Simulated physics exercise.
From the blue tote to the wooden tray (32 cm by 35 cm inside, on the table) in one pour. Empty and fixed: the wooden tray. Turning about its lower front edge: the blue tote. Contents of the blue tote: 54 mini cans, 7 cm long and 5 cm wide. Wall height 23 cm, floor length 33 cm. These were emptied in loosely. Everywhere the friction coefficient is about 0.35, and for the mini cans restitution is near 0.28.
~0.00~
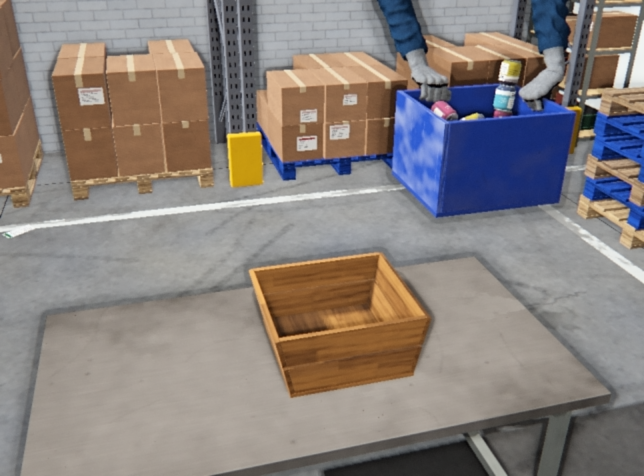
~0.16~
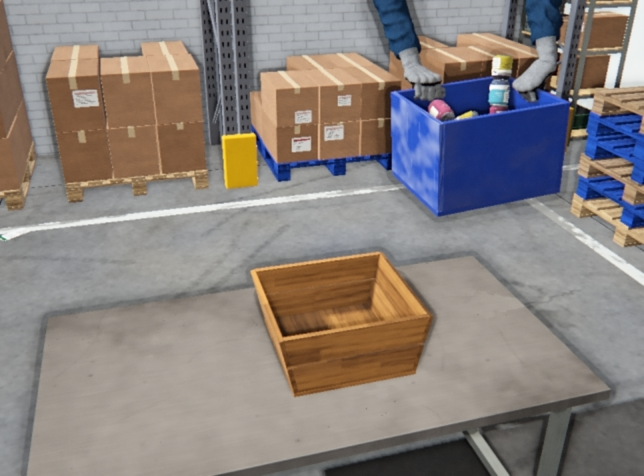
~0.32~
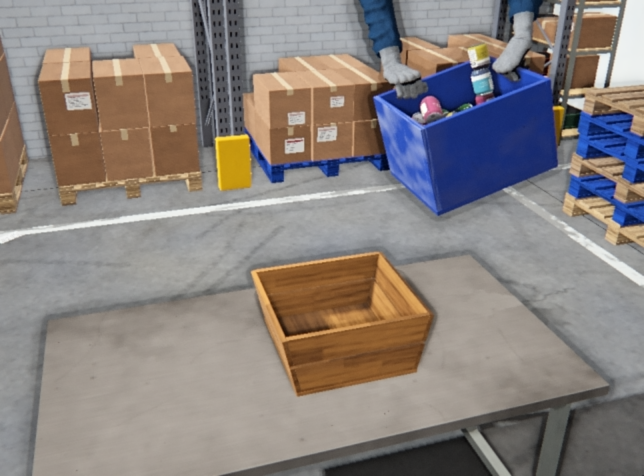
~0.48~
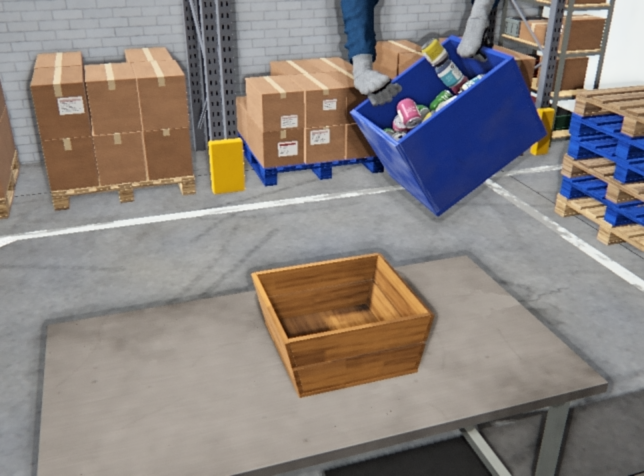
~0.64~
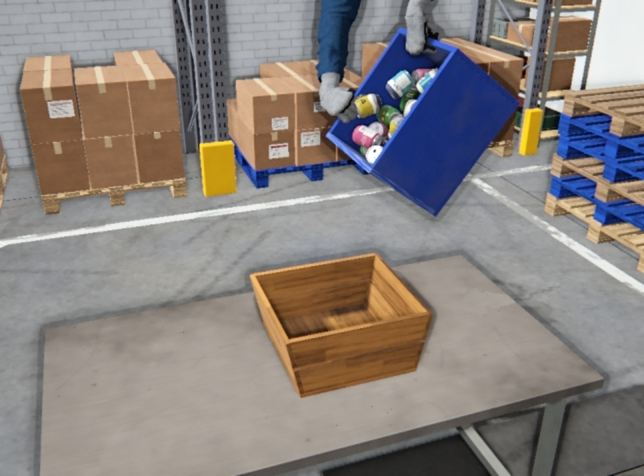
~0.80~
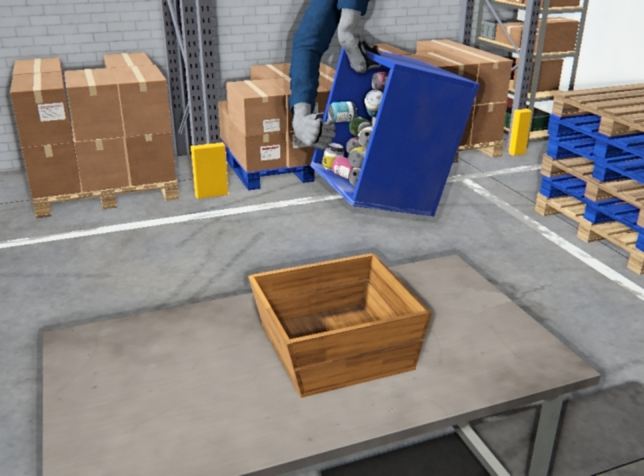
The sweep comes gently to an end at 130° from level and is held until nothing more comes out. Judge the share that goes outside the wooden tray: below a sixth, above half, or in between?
The catch keeps half to five sixths of the load.
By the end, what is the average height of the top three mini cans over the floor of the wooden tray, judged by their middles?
About 14 cm.
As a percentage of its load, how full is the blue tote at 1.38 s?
It comes to near 20 percent of it.
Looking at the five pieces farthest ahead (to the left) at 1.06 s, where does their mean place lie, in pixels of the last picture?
Roughly at (286, 235).
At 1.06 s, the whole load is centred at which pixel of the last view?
Around (352, 176).
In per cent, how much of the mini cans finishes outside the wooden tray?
It works out to roughly 30 percent.
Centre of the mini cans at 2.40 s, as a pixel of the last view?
The middle lies close to (299, 344).
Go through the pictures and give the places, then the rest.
In the first frame (places track the rim corner closest to us here; the camera moves round a little), blue tote (449, 122); wooden tray (280, 340); tipped 0°; all still inside.
The second frame shows blue tote (443, 123); tipped 4°.
The third frame shows blue tote (425, 127); tipped 16°.
The fourth frame shows blue tote (399, 142); tipped 33°.
The fifth frame shows blue tote (371, 167); tipped 53°.
The sixth frame shows blue tote (353, 200); wooden tray (291, 341); tipped 74°; all still inside.
After 1.06 s, tilt 106°; 48 still in the blue tote and 6 in the air.
After 1.38 s, tilt 129°; 11 still in the blue tote, 14 in the wooden tray, 7 outside the wooden tray and 22 in the air.
After 1.82 s, tilt 130°; 37 in the wooden tray and 17 outside the wooden tray.
When it is over (at 2.40 s), 37 in the wooden tray and 17 outside the wooden tray. Asked share, 17 of 54, 31 per cent.
